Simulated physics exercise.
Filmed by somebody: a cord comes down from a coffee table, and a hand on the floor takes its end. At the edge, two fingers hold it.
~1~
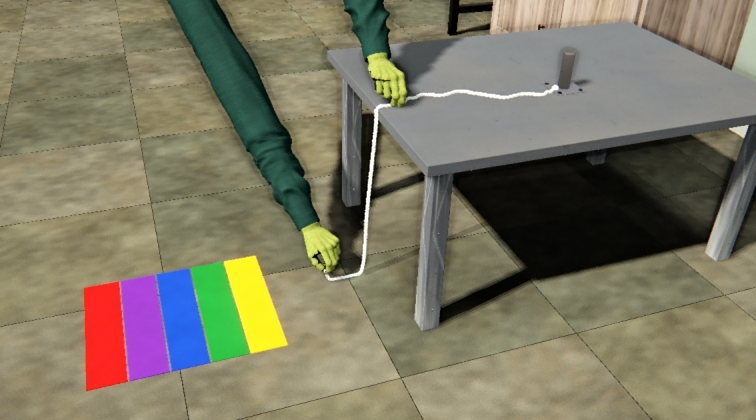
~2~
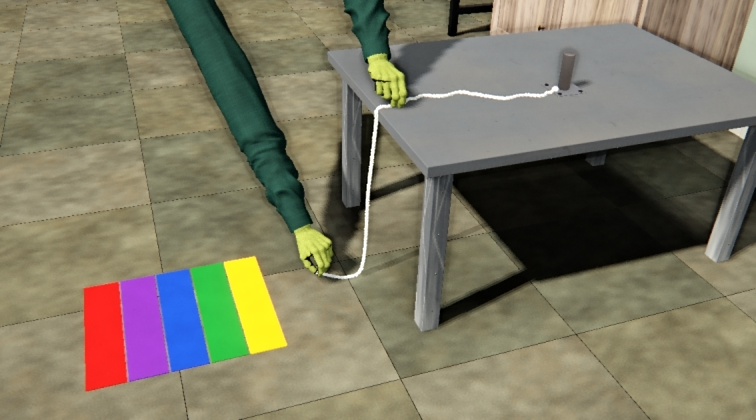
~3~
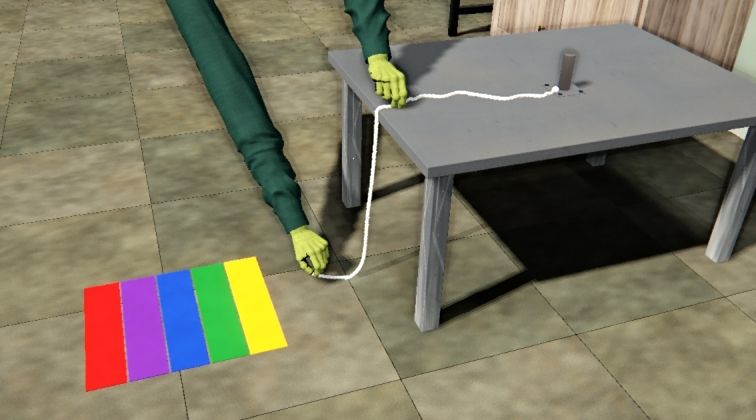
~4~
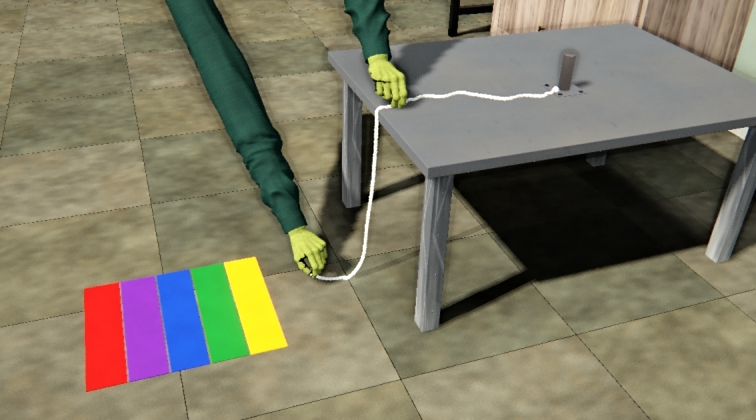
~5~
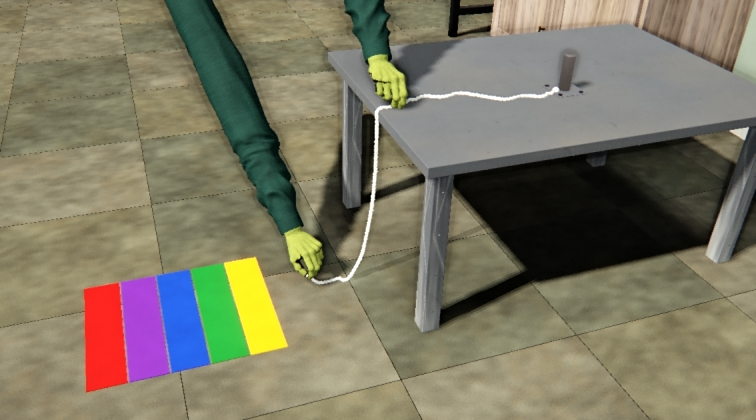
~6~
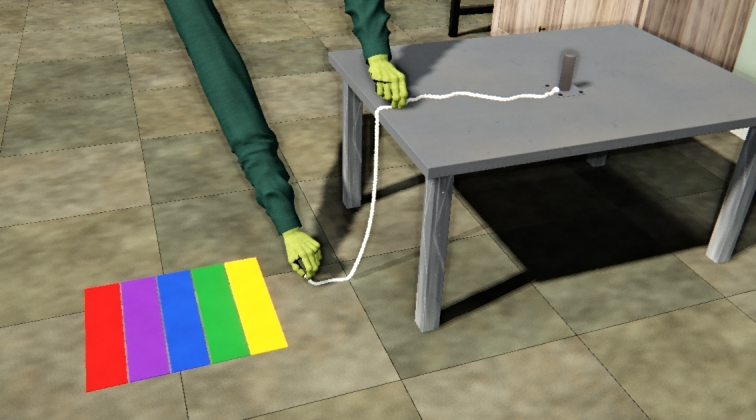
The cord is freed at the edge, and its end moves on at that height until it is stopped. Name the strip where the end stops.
Blue.
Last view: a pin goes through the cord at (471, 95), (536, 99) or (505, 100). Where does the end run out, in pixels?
That would be (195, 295) for the first, (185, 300) for the second and (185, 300) for the third.
A little later, end near (242, 288); over yellow.
Next, end near (202, 296); over green.
When it is tight, end near (179, 301); over blue. The blue one.
